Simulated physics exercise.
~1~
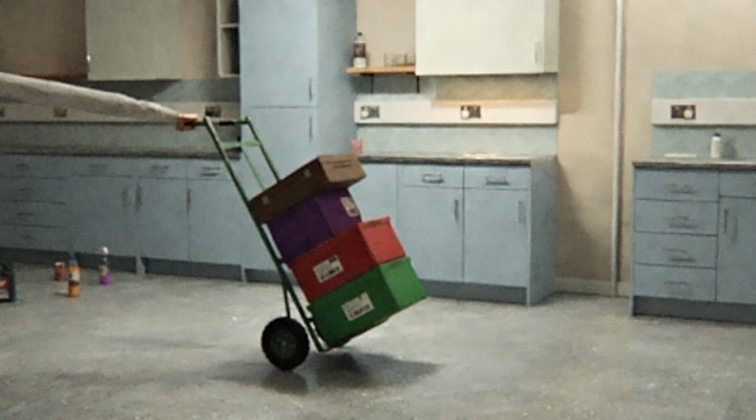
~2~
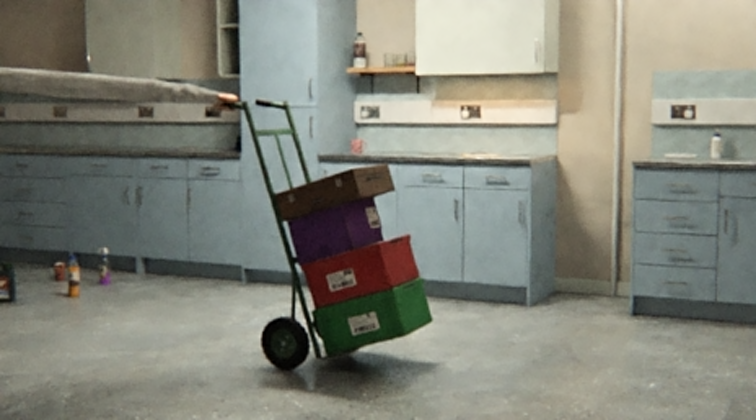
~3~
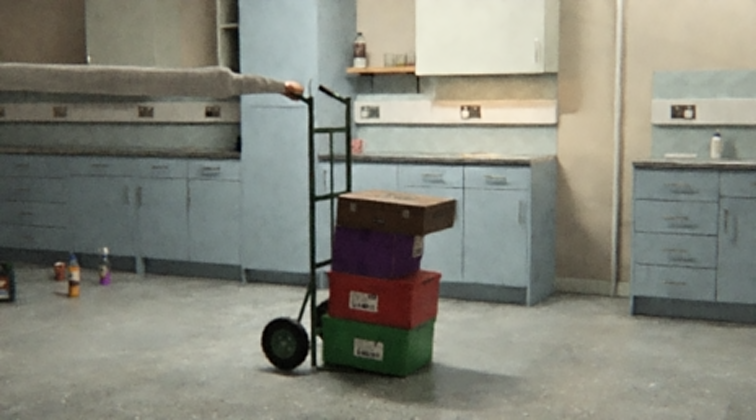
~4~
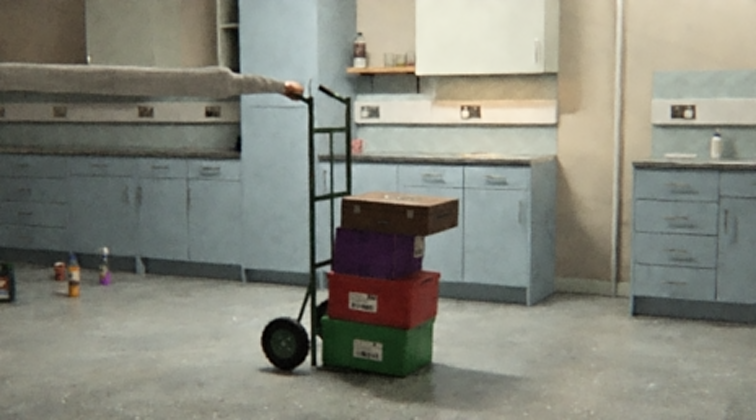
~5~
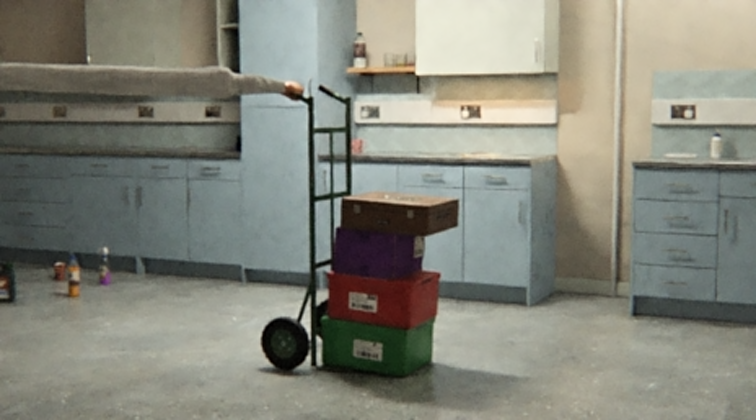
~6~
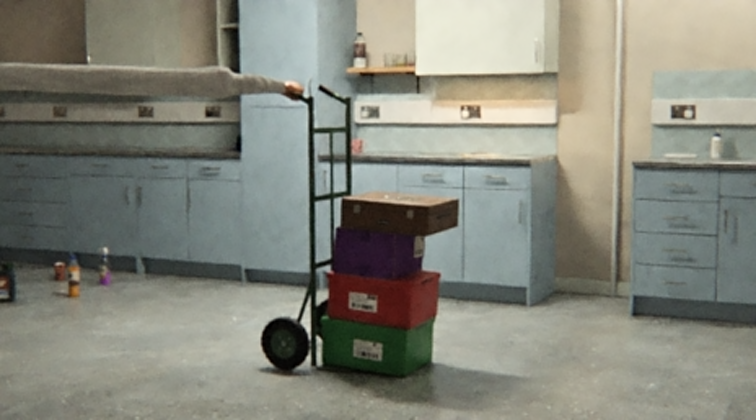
To begin with, an outstretched arm holds the handle of a green hand truck tilted back toward the left in a room lined with blue cabinets. It carries a green tote, a red tote, a purple box and a brown toolbox, stacked from bottom to top. The arm swings the handle up and to the right, and the truck pivots upright over its wheels. As it comes upright, the stack levels out and the brown toolbox shifts to the right. Everything then stays still, with the brown toolbox overhanging on the right but still on top of the standing stack.
